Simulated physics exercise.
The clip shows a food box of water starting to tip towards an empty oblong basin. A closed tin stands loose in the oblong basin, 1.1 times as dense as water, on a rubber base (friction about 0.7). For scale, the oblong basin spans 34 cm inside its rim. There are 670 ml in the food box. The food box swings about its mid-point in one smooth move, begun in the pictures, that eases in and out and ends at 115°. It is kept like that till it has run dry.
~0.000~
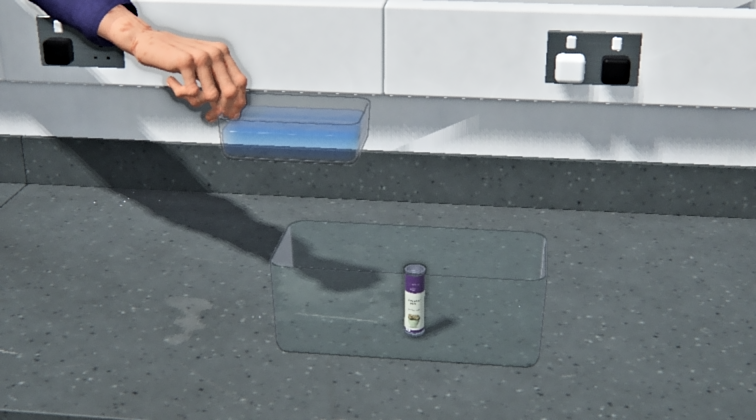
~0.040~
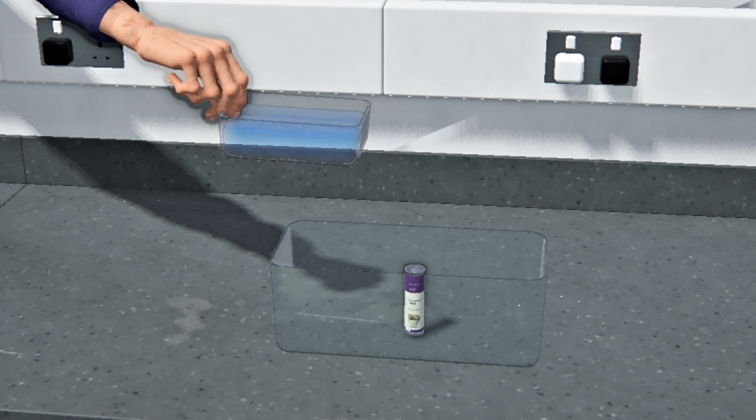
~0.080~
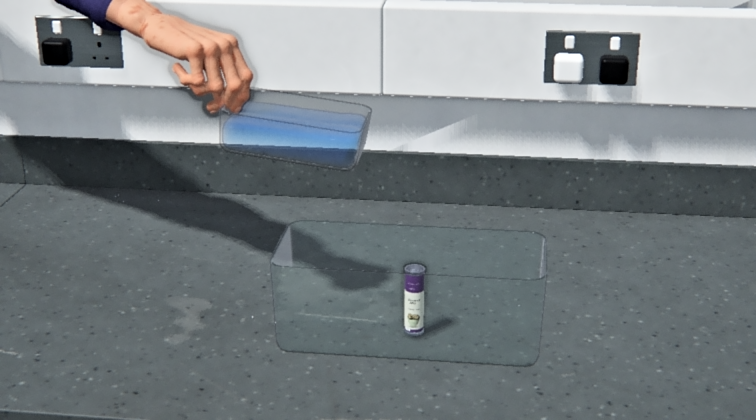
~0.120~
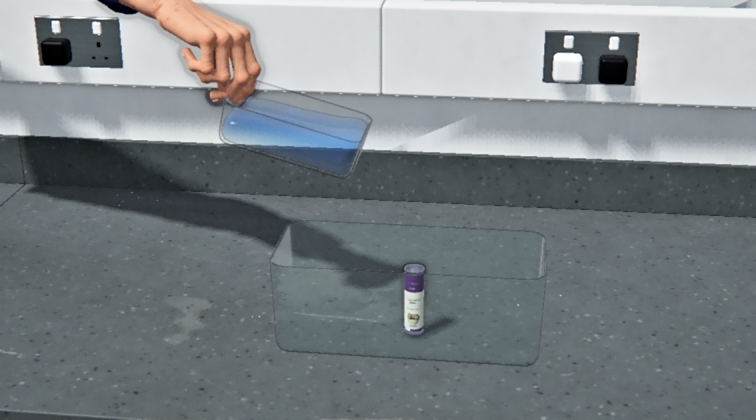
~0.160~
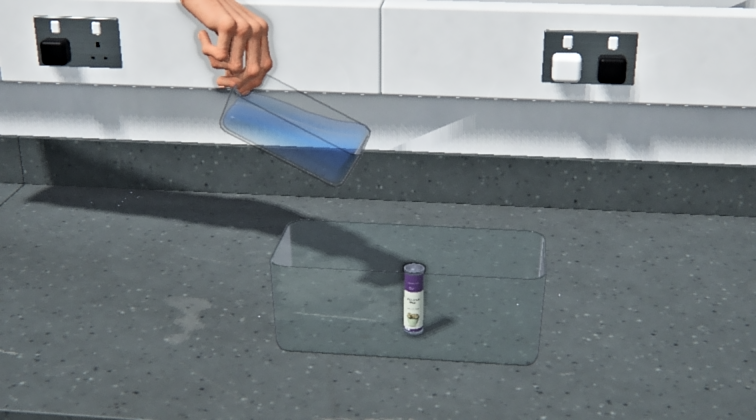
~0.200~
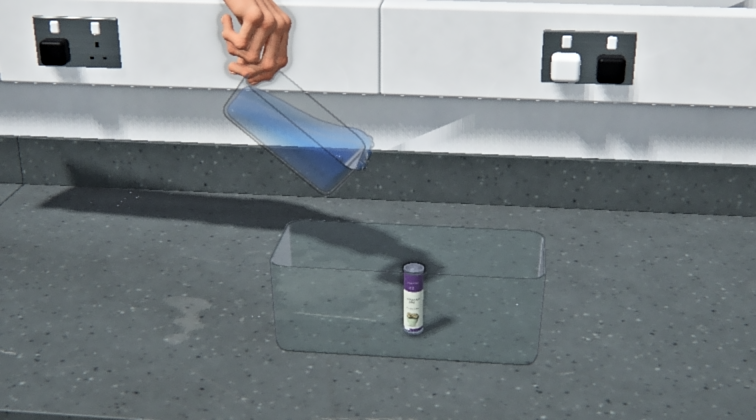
A hand tilted a clear box of blue water further and further down to the right above a larger clear basin holding a small purple-topped container, and a little water reached over its lower edge.
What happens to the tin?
The tin falls.
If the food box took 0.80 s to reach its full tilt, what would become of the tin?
Then it keeps standing.
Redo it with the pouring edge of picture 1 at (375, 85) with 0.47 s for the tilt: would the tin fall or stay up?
Then it topples.
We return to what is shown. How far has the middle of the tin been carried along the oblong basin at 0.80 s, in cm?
Some 7 cm.
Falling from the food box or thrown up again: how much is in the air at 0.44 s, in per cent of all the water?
Near 22 in a hundred.
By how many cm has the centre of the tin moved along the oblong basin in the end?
About 7.5 cm.
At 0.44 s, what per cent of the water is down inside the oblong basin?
Some 68 per cent.
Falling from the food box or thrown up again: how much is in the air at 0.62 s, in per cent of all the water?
About 6 per cent.
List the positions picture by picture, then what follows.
It leans 0°; its right rim is at (365, 113); the water meets the walls at (231, 117) and (364, 122); the oblong basin's rim runs from (280, 243) to (546, 258); the tin's top is at (415, 272), in the first picture.
It leans 2°; its right rim is at (365, 115); the water meets the walls at (231, 115) and (364, 123), in the second picture.
It leans 7°; its right rim is at (366, 121); the water meets the walls at (232, 112) and (364, 126), in the third picture.
It leans 16°; its right rim is at (367, 132); the water meets the walls at (232, 107) and (365, 130), in the fourth picture.
It leans 27°; its right rim is at (365, 144); the water meets the walls at (234, 102) and (357, 134); 1 per cent is over the edge, in the fifth picture.
It leans 40°; its right rim is at (360, 159); the water meets the walls at (235, 96) and (344, 136); 8 per cent is over the edge, in the sixth picture.
After 0.44 s the tilt is 111° and 9 per cent is still to pour; the tin stands where it began.
After 0.62 s the tilt is 115° and 1 per cent is still to pour; the tin lies on its side.
After 0.80 s the tilt is 115° and 0 per cent is still to pour; the tin lies on its side.
After 1.00 s the tilt is 115° and 0 per cent is still to pour; the tin lies on its side.
In the end the tin lies on its side.
